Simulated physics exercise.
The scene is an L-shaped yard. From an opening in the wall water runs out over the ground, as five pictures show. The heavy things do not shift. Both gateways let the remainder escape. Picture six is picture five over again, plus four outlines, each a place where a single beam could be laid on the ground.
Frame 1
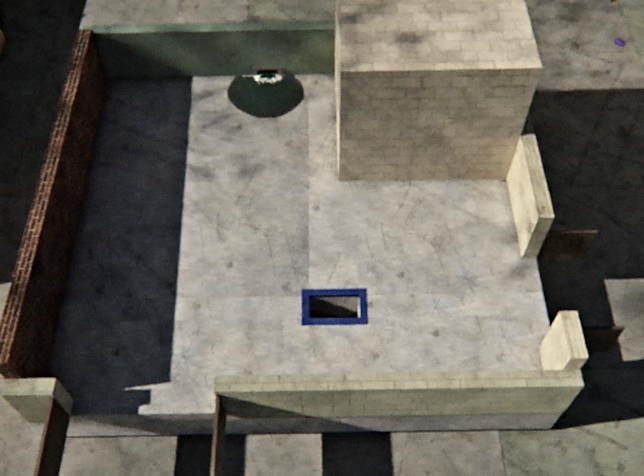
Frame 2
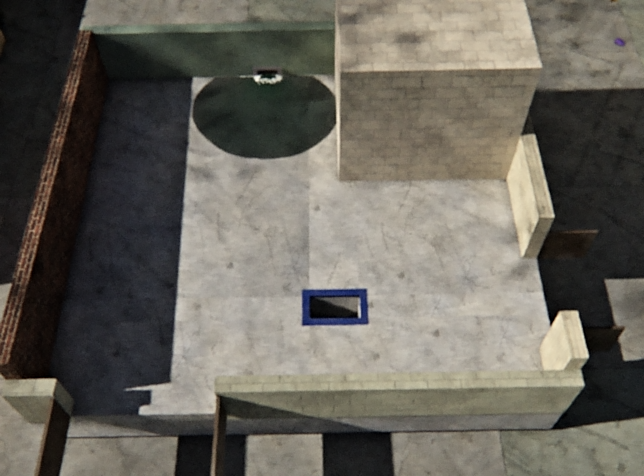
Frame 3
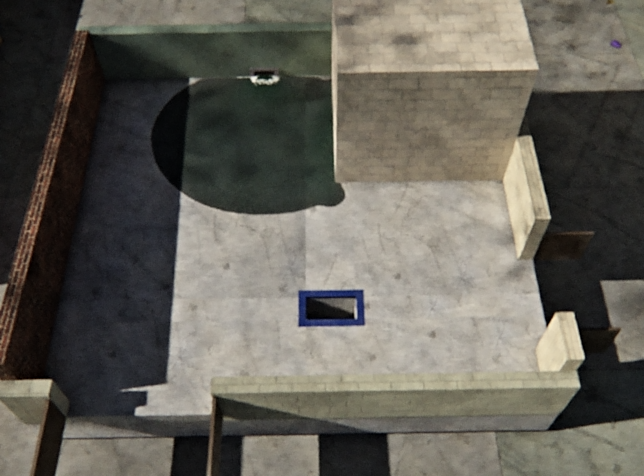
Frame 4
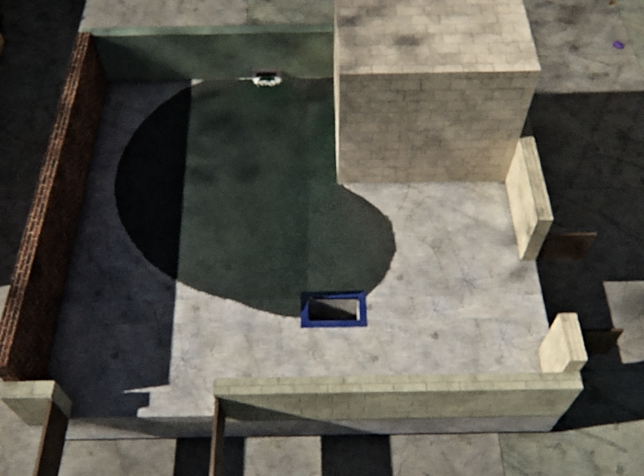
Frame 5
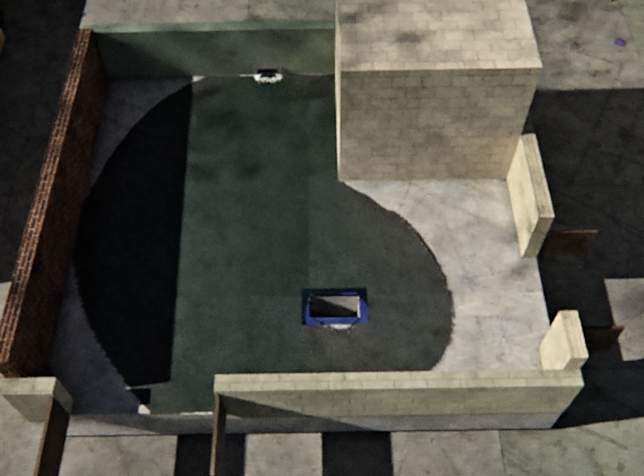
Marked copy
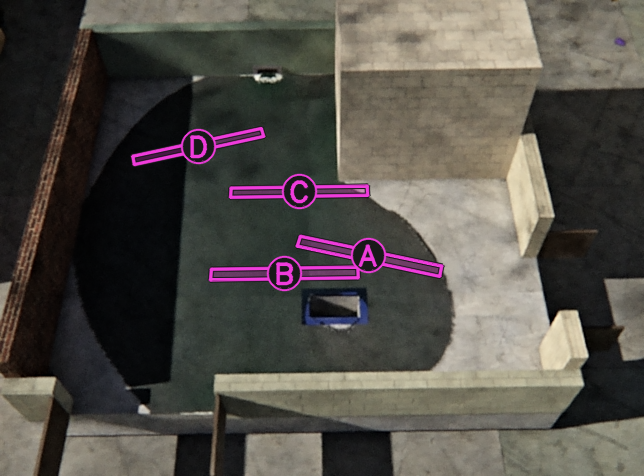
Dark green water spreads across the pale floor of an L-shaped walled yard, seen from high above at a slant. A brick wall stands at left, a big pale block fills the upper right, and a blue-rimmed gully sits below the centre. From a small white outfall at the back wall, the water widens in a rounded sheet, rounds the block's corner, reaches the gully and surrounds it, while the view barely shifts.
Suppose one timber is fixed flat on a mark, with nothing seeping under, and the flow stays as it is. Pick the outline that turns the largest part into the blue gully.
Choose D.
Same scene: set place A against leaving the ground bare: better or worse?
It is worse.
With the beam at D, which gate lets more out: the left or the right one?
The left gate.
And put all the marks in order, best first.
Best to worst: D, A, B, C.
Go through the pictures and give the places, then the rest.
Outfall at (267, 72); blue gully at (334, 307); open gate at (530, 301); open gate at (148, 399); water covers 3 % of the ground and shows as far out as (269, 113); blue gully still dry.
Water covers 11 % of the ground and shows as far out as (229, 151); blue gully still dry.
Water covers 22 % of the ground and shows as far out as (238, 211); blue gully still dry.
Water covers 42 % of the ground and shows as far out as (295, 307); blue gully still dry.
Water covers 64 % of the ground and shows as far out as (426, 348); blue gully taking water.
On the marked copy, A from (298, 241) to (440, 271); B from (211, 274) to (358, 272); C from (230, 192) to (367, 190); D from (133, 160) to (262, 132).
If A is chosen, about 16 % of the stream runs into the blue gully, about 83 % out by the gates.
If B is chosen, about 7 % of the stream runs into the blue gully, about 92 % out by the gates.
If C is chosen, about 3 % of the stream runs into the blue gully, about 93 % out by the gates.
If D is chosen, about 28 % of the stream runs into the blue gully, about 71 % out by the gates.
